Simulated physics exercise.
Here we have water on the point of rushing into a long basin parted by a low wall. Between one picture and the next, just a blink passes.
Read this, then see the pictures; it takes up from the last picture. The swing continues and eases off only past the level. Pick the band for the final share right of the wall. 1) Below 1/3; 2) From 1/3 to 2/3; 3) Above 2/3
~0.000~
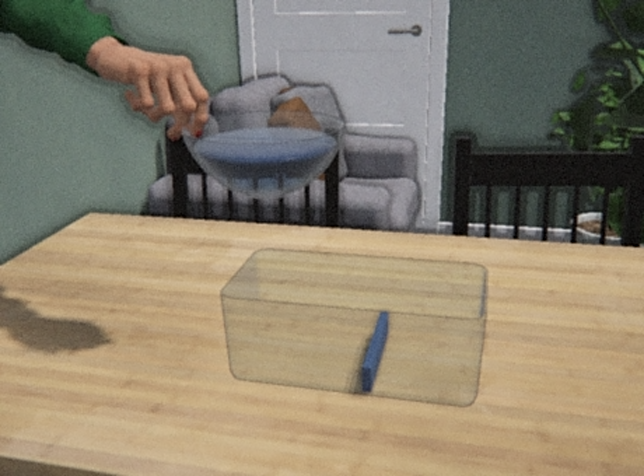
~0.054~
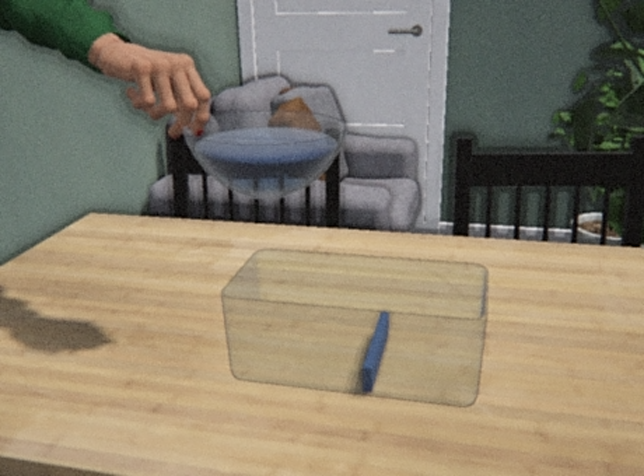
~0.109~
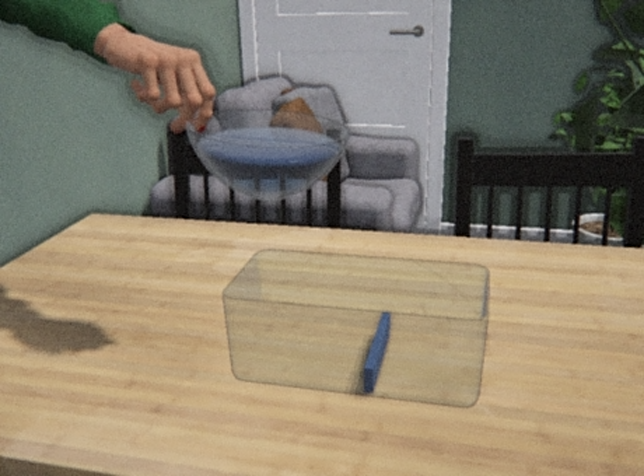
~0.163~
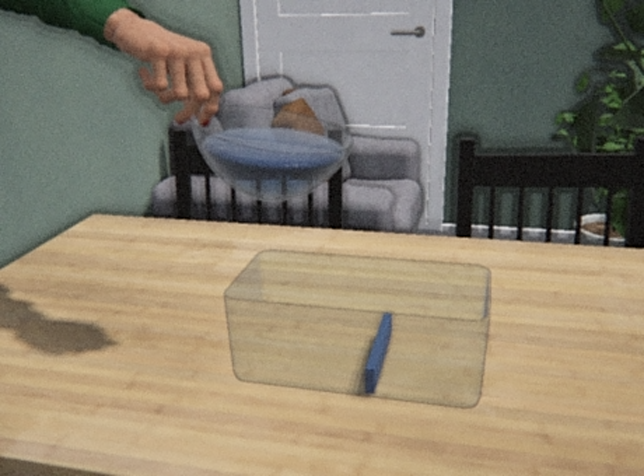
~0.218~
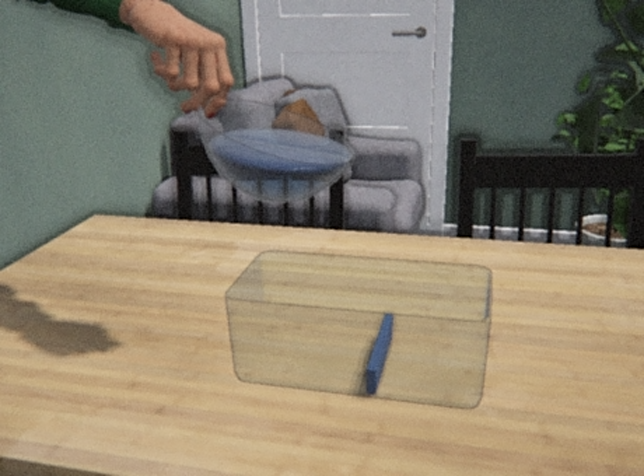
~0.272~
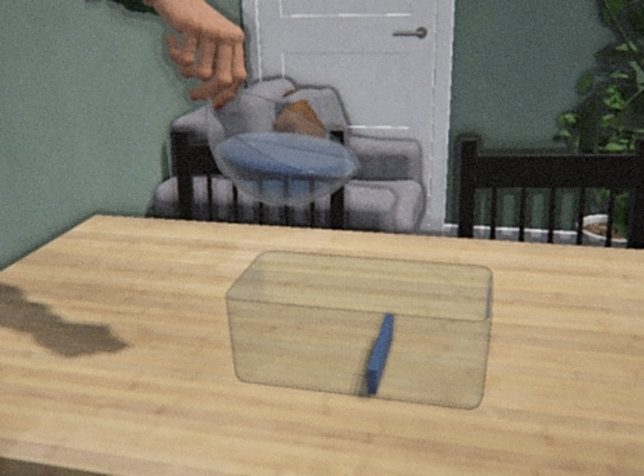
Answer: 2.
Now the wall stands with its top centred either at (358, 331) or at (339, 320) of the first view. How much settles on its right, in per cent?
70 per cent first, then 85 per cent.
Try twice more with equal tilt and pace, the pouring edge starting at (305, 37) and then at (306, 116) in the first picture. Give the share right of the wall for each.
It comes out at around 40 percent and then around 30 percent.
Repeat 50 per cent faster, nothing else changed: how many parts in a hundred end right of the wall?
About 45 in a hundred.
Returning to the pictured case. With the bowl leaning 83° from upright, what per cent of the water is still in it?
It works out to close to 15 percent.
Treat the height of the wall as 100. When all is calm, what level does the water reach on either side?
On the left it's around 50 per cent; on the right, 60 per cent.
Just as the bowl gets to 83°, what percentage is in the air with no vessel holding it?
I'd put it near 40 per cent.
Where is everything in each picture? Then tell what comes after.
In the first picture, it leans 0°; its right rim is at (343, 130); the water meets the walls at (201, 139) and (337, 144); the long basin's rim runs from (239, 272) to (486, 292); the wall's top is at (376, 338).
In the second picture, it leans 1°; its right rim is at (345, 132); the water meets the walls at (201, 139) and (338, 145).
In the third picture, it leans 5°; its right rim is at (348, 138); the water meets the walls at (204, 137) and (341, 148).
In the fourth picture, it leans 11°; its right rim is at (351, 147); the water meets the walls at (208, 135) and (345, 153).
In the fifth picture, it leans 19°; its right rim is at (353, 160); the water meets the walls at (215, 136) and (351, 156).
In the sixth picture, it leans 29°; its right rim is at (353, 174); the water meets the walls at (222, 140) and (351, 165); 3 per cent is over the edge.
A moment on, the bowl is tipped on its side and 15 per cent is still to pour, 2 is left of the wall and 41 right of it.
Next, the bowl is tipped on its side and 0 per cent is still to pour, 34 is left of the wall and 52 right of it.
Then the bowl is tipped on its side and 0 per cent is still to pour, 42 is left of the wall and 54 right of it.
Later the bowl is tipped on its side and 0 per cent is still to pour, 50 is left of the wall and 47 right of it.
At rest 50 per cent lies left of the wall, 47 right of it and 3 outside.
